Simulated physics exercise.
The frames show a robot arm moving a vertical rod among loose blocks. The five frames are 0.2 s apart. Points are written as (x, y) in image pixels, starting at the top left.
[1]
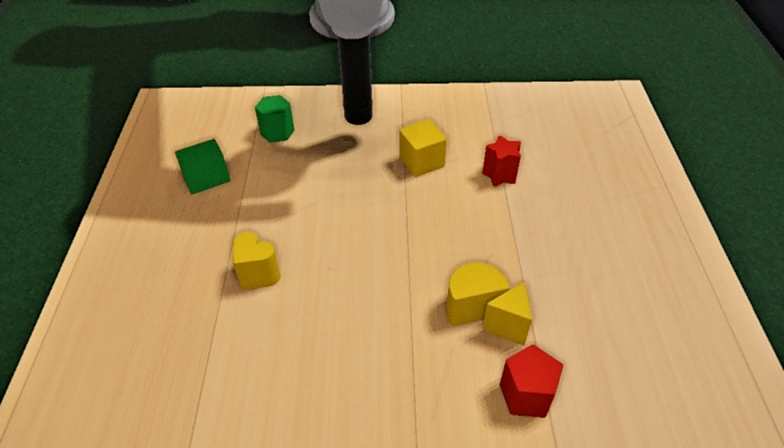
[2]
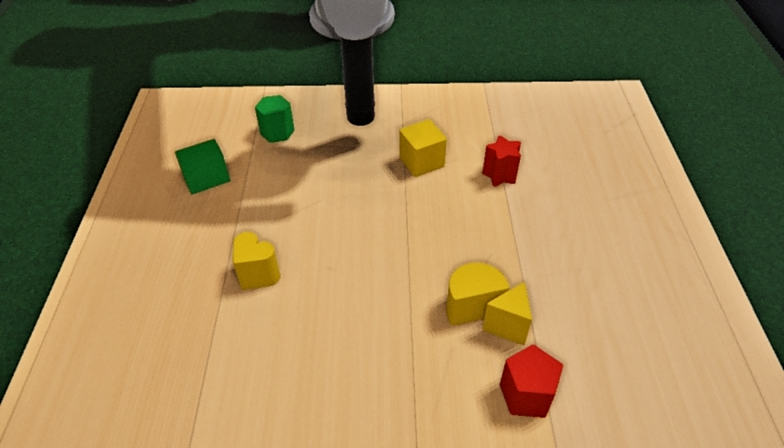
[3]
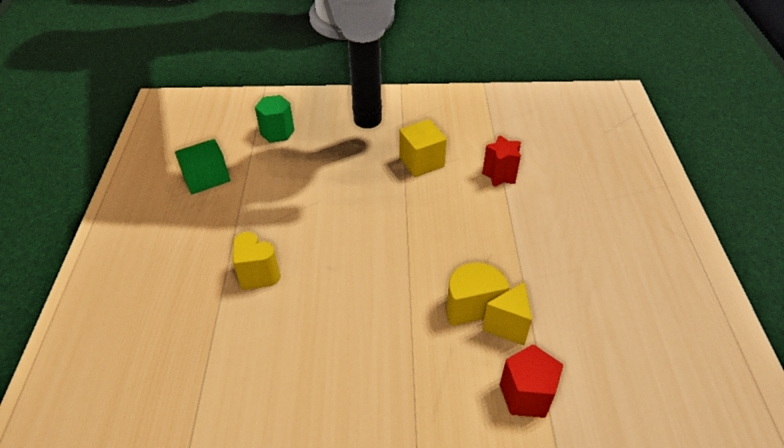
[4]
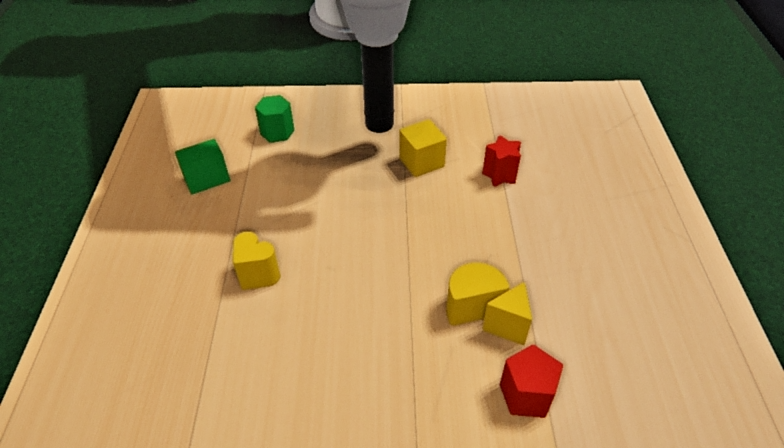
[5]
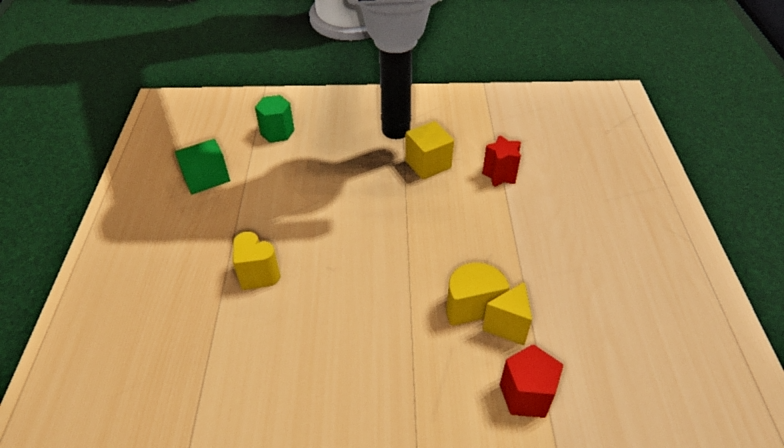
In this clip, a robot arm moves a vertical black rod rightward across the back of a wooden board scattered with green, yellow and red blocks, then nudges the yellow square block slightly to the right while the others stay still.
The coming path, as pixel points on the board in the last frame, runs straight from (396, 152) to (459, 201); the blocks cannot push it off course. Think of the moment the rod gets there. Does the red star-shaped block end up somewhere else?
The answer is yes.
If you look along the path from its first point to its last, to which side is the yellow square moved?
It will end up to the left.
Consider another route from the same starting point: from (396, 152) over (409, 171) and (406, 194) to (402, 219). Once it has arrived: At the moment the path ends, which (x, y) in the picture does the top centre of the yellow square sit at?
If I read the scene right, the answer is (443, 148).
The first path, step by step. Halfway along, rod (427, 155); yellow square (462, 150), turned 55° anticlockwise.
At the end, rod (461, 180); yellow square (490, 161), turned 100° anticlockwise; red star-shaped block (515, 146), turned 15° anticlockwise.
